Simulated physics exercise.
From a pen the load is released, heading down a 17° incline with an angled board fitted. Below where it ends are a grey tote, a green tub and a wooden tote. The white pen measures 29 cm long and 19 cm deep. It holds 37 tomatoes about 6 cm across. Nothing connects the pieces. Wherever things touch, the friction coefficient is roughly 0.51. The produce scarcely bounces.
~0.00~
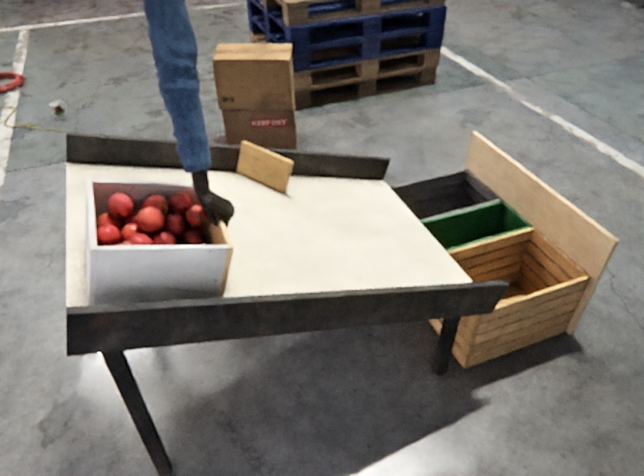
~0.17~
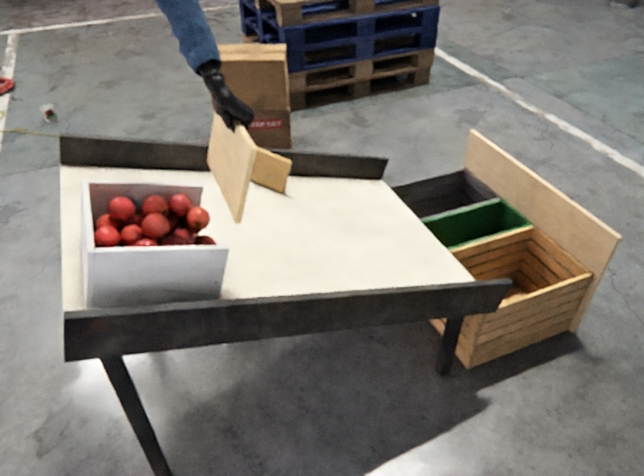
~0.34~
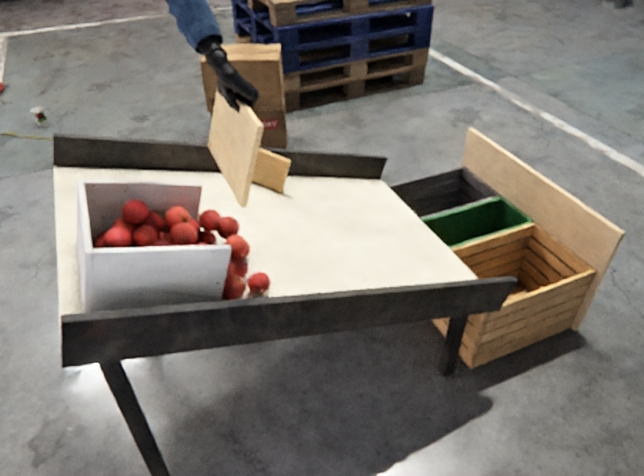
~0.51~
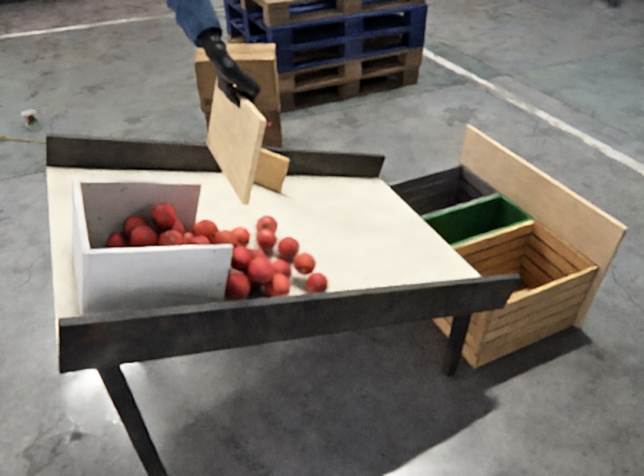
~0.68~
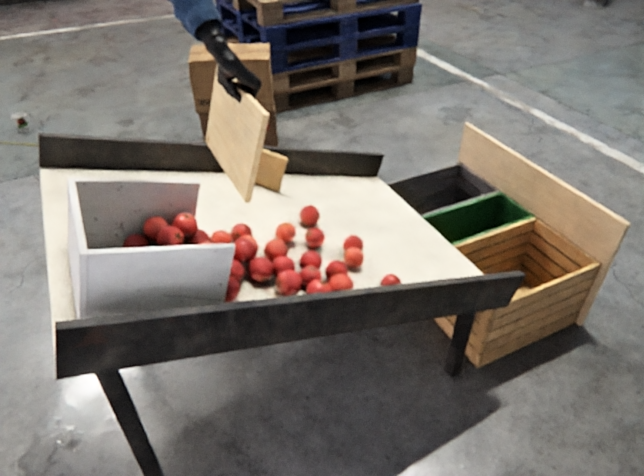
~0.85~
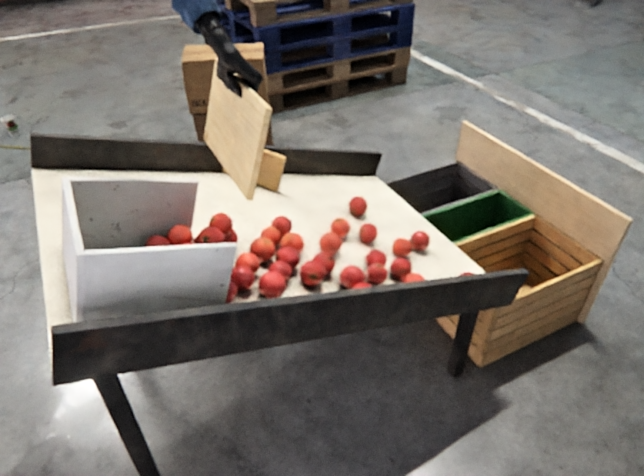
In a warehouse, a gloved hand lifted a wooden board away from a white box on a sloping table, and red tomatoes rolled out, spreading rightward down the surface toward the lower end.
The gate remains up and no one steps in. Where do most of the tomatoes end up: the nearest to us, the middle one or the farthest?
The winner is the proximal one.
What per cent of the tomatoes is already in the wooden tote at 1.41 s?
Share: About 25 %.
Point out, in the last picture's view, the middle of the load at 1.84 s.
Estimated middle - around (520, 286).
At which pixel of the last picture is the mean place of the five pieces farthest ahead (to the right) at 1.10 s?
Around (488, 245).
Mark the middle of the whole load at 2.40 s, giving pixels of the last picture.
Somewhere near (514, 294) in pixels.
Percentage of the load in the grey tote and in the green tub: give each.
Roughly 5 and 20 per cent.
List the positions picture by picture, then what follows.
In the first frame (each is followed by its nearest rim corner in this view), white pen, (97, 248); grey tote, (408, 224); none out.
White pen, (95, 250), in the second frame.
White pen, (93, 251); 9 out, the lowest tomato at (239, 249), in the third frame.
White pen, (90, 251); 16 out, the lowest tomato at (318, 284), in the fourth frame.
White pen, (88, 252); 22 out, the lowest tomato at (391, 285), in the fifth frame.
White pen, (85, 252); grey tote, (407, 219); 29 out, the lowest tomato at (468, 282), in the sixth frame.
After 1.10 s, 1 still in the white pen, 2 in the wooden tote, 29 on the slope and 5 in the air.
After 1.41 s, 1 in the grey tote, 3 in the green tub, 10 in the wooden tote, 18 on the slope and 5 in the air.
After 1.84 s, 1 in the grey tote, 7 in the green tub, 24 in the wooden tote and 5 in the air.
Final count (at 2.40 s), 1 in the grey tote, 8 in the green tub and 28 in the wooden tote.
